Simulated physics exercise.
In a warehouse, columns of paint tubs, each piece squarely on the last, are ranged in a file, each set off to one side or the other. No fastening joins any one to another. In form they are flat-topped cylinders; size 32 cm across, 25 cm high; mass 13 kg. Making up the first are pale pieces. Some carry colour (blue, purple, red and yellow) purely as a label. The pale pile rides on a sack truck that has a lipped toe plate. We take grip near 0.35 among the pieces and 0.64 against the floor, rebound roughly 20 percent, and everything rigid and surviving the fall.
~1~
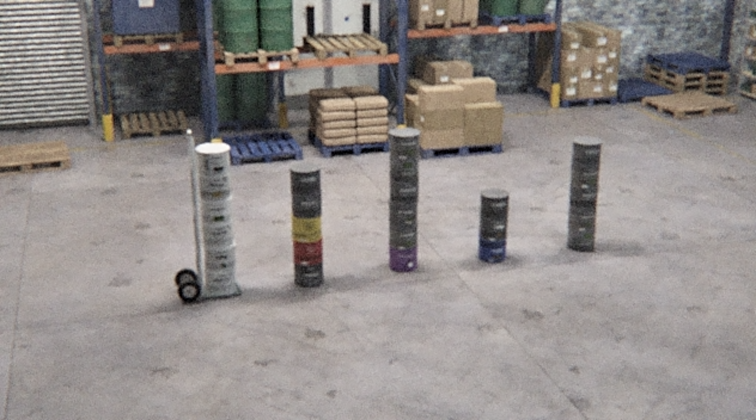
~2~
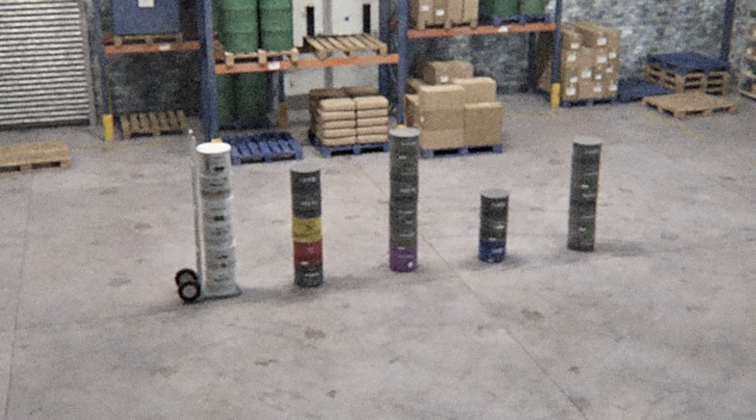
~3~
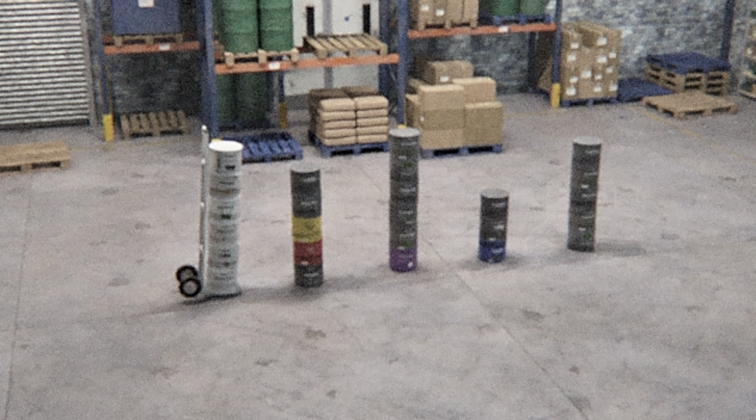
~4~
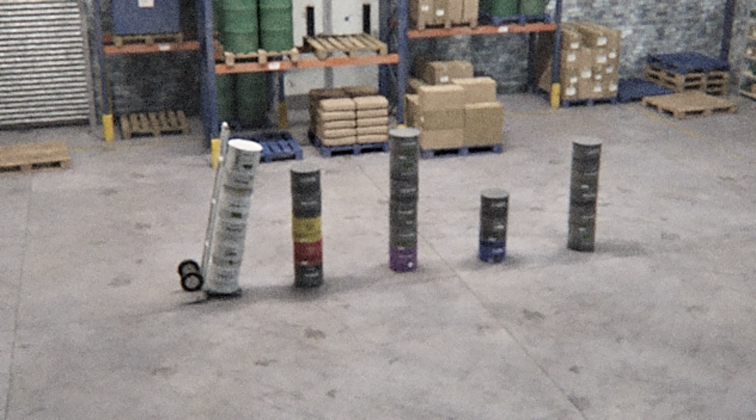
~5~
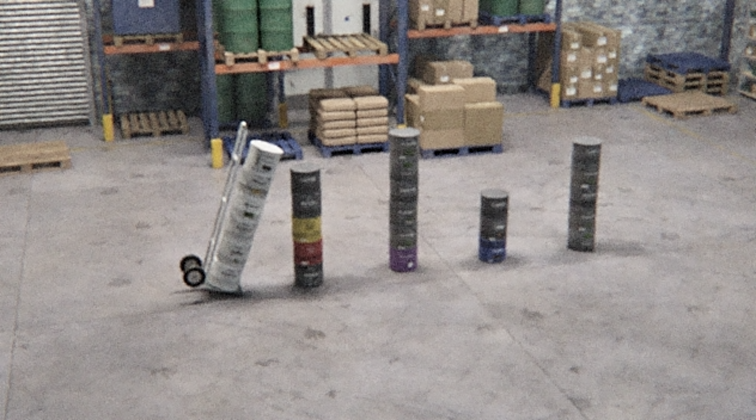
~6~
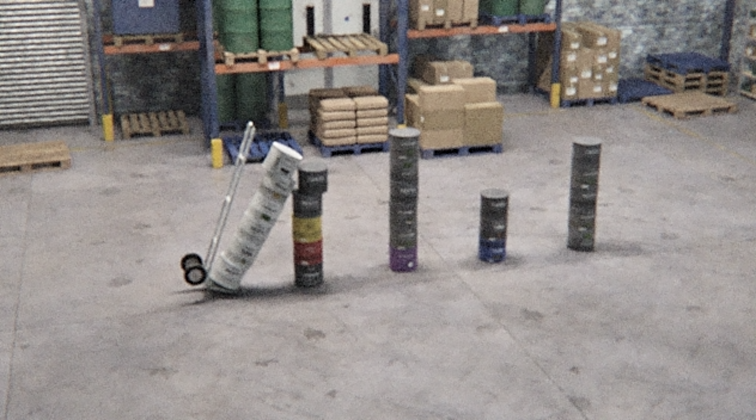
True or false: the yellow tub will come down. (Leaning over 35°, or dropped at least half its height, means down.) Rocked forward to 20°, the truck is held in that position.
True.
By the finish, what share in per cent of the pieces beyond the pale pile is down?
About 45 per cent.
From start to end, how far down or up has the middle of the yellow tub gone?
45 cm lower.
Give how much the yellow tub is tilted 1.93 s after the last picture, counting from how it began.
Roughly 90°.
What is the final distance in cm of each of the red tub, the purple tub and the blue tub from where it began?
Here red ends up 60 centimetres away, purple 0 centimetres and blue 0 centimetres.
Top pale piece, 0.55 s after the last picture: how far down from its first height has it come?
I'd put it at close to 20 cm below where it started.
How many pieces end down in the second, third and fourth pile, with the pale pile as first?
For the second pile 4, for the third pile 5, for the fourth pile 0.
Then, 0.55 s after the last picture, 6 of the pale pile down; none of the 19 other tubs down, 5 disturbed; yellow tub leaning 22°; red tub leaning 22°.
Then, 1.09 s after the last picture, 6 of the pale pile down; 5 of the 19 other tubs down; yellow tub on its side; red tub on its side.
Then, 1.93 s after the last picture, 6 of the pale pile down; 9 of the 19 other tubs down; yellow tub on its side; red tub on its side.
By the end, 6 of the pale pile down; 9 of the 19 other tubs down; yellow tub on its side; red tub on its side; purple tub unmoved. As the last picture would show them, middles, yellow tub near (393, 269), red tub near (359, 273).
